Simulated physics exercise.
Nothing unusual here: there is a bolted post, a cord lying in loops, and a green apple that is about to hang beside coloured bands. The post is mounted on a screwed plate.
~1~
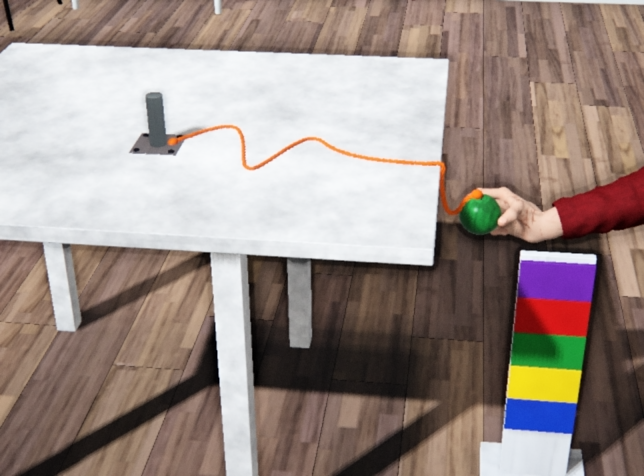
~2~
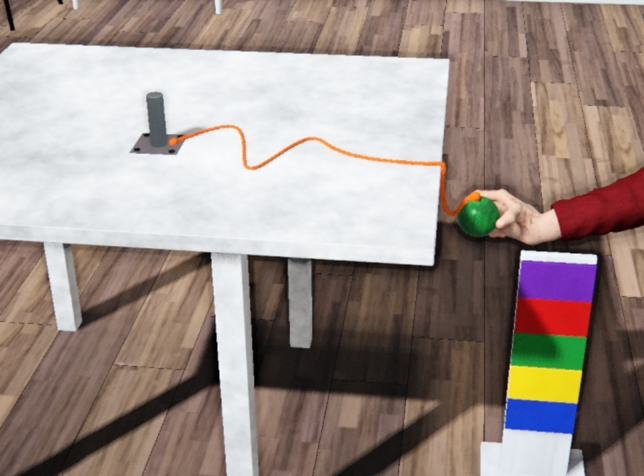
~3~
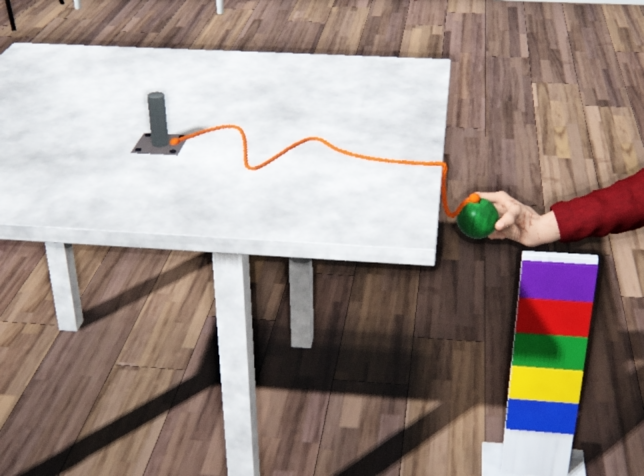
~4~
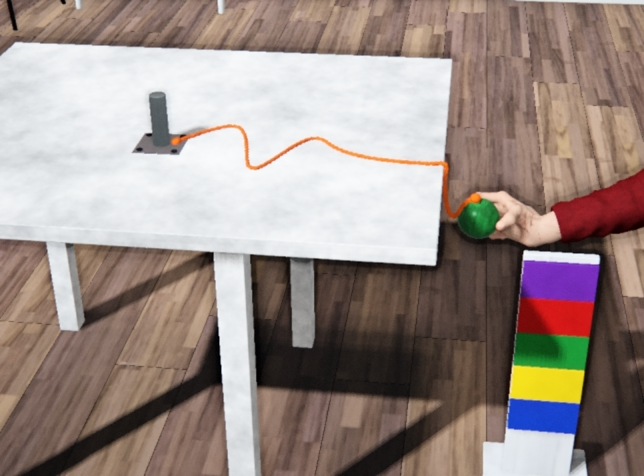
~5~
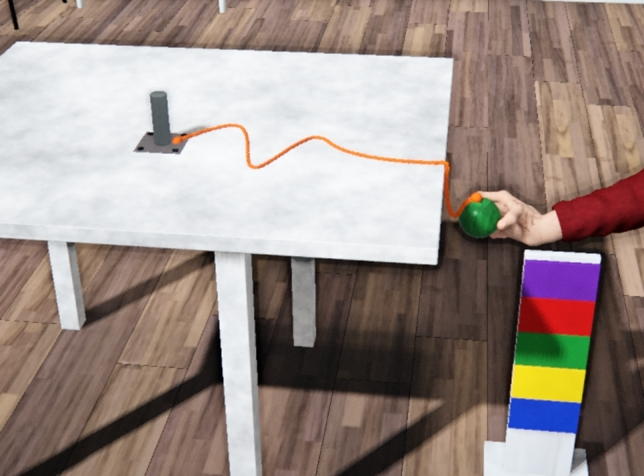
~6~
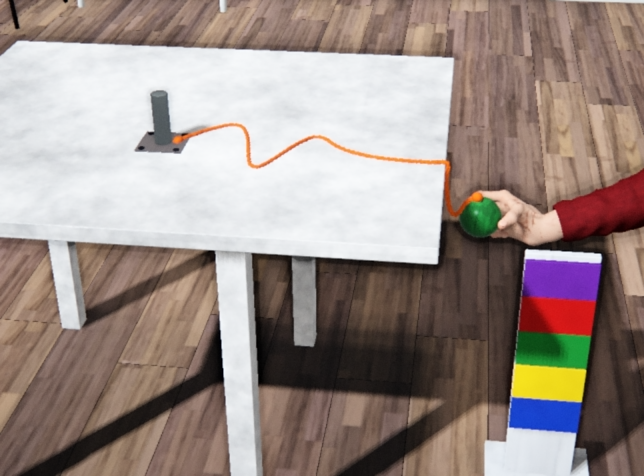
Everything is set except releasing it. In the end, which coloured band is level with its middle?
The yellow band.
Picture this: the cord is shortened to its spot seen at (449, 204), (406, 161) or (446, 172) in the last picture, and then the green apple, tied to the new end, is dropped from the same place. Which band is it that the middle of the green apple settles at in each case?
The bands would be green, purple and red, in that order.
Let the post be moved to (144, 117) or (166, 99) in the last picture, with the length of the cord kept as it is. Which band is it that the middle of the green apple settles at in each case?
Result 1: Green. Result 2: Green.
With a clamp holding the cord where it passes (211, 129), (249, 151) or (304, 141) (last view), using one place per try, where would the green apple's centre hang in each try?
First near (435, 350), then near (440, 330), then near (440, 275).
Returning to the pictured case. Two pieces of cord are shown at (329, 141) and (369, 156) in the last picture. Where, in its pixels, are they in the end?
(446, 171) for the first, (443, 218) for the second.
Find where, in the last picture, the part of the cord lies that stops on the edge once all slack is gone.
It sits at about (320, 137).
Soon after, apple near (459, 362); level with yellow.
Then, apple near (414, 369); level with yellow.
Further on, apple near (445, 369); level with yellow.
At rest, apple near (434, 370); level with yellow. Its middle rests at the yellow band.
